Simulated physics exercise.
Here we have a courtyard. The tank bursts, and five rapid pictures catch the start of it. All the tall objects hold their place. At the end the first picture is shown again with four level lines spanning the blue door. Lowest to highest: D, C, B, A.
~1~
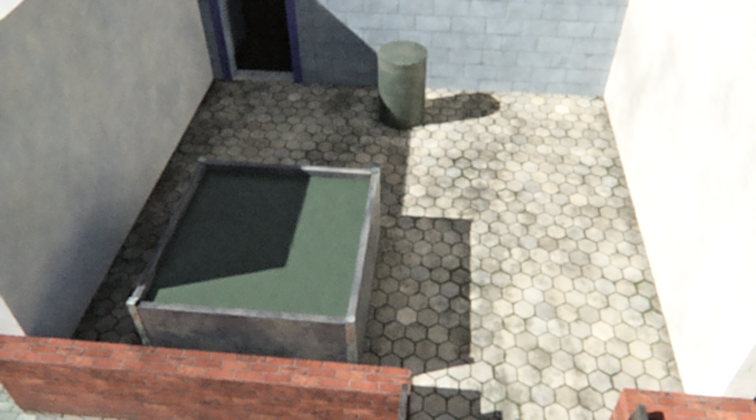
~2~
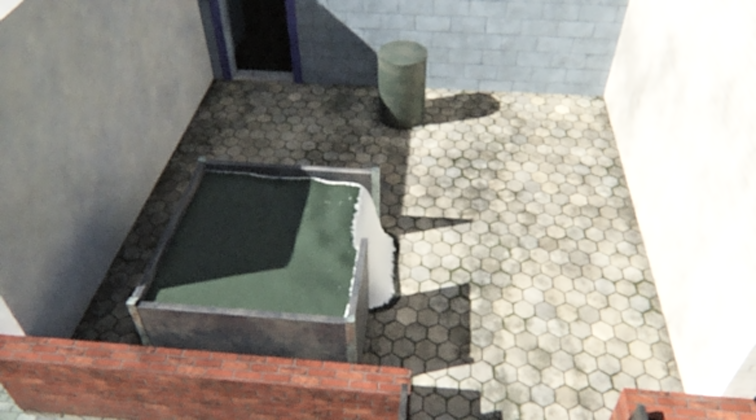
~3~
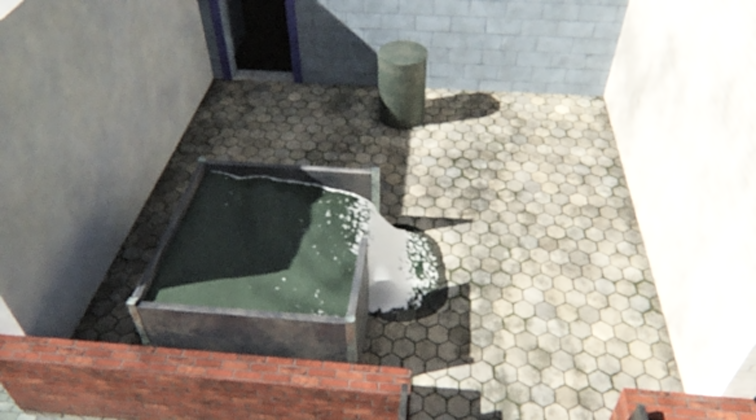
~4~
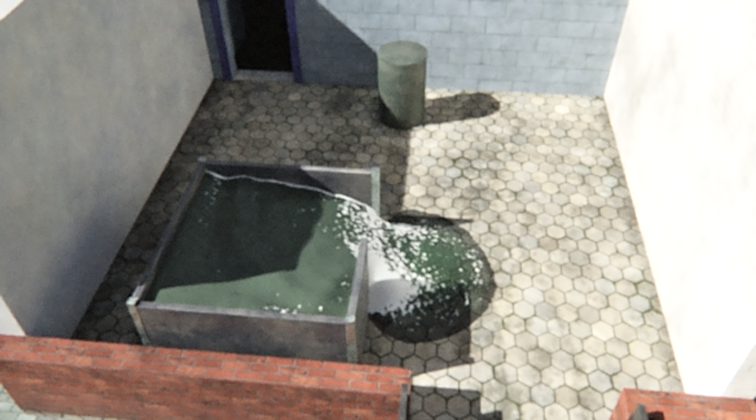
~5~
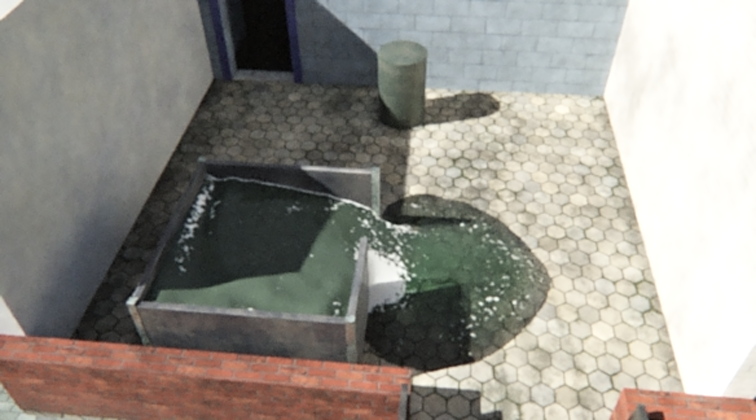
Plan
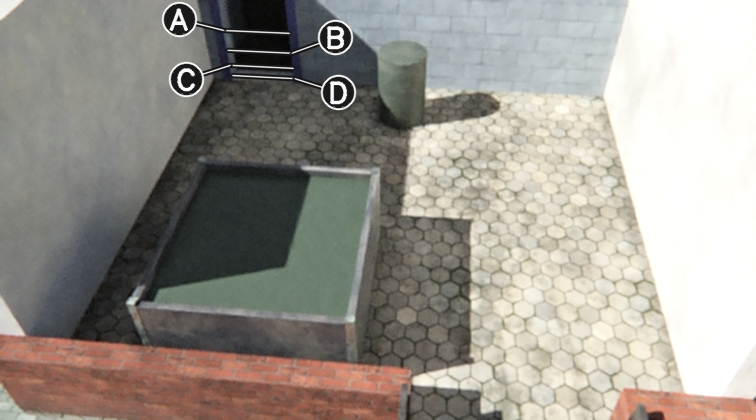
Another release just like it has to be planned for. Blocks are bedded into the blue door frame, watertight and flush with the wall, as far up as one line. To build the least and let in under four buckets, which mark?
Choose D.
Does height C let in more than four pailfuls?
No.
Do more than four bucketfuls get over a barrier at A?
No, not at all.
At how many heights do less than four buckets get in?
All of the four.
On the marked copy, A at (256, 31); B at (259, 51); C at (261, 66); D at (263, 77); from the bottom up D, C, B, A.
With A, nothing gets over.
With B, nothing gets over.
With C, nothing gets over.
With D, a splash gets over, under a bucket.
